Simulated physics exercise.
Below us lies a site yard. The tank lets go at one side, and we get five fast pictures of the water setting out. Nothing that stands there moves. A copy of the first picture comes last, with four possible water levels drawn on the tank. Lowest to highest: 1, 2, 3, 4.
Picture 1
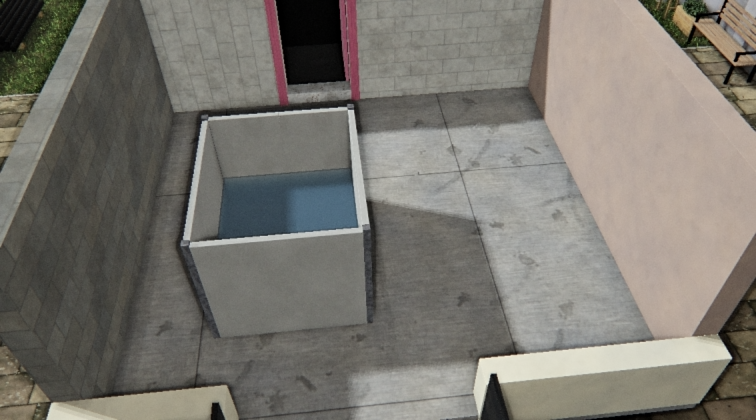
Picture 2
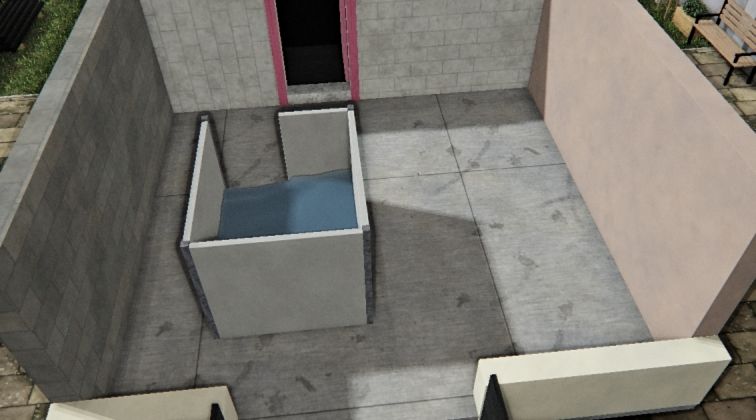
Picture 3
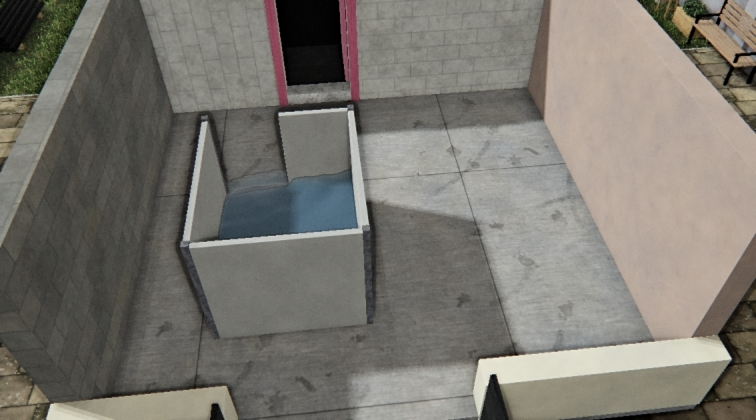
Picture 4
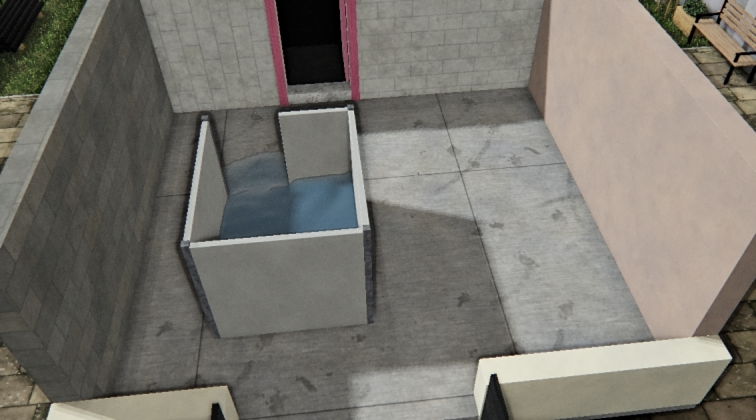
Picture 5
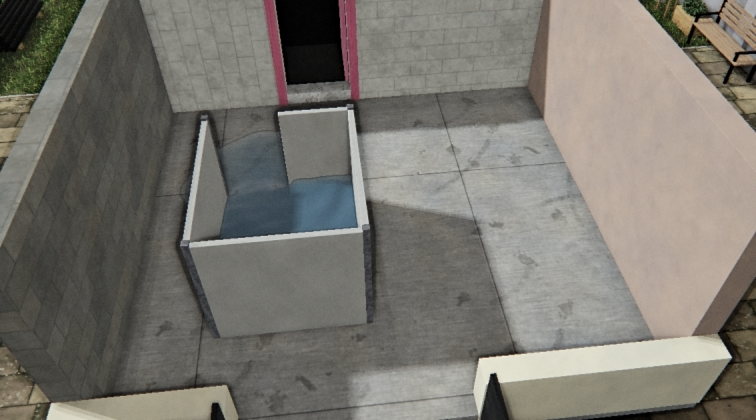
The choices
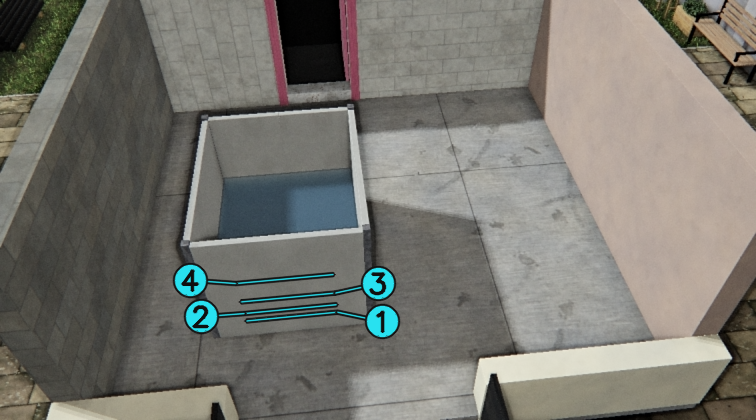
A walled yard held a square tank of still blue water near a pink doorway, then part of the tank's back wall vanished and the water slid out through the gap, spreading thinly behind it.
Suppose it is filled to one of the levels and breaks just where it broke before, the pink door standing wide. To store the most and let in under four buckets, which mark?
3 is the one.
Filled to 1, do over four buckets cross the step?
No.
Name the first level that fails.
That would be 4.
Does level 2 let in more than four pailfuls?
No.
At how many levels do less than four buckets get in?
Three of them.
On the marked copy, 1 at (292, 316); 2 at (290, 309); 3 at (288, 297); 4 at (284, 279); from the bottom up 1, 2, 3, 4.
If 1 is chosen, nothing gets over.
If 2 is chosen, nothing gets over.
If 3 is chosen, a bucket or two gets in.
If 4 is chosen, about 10 bucketfuls get in.
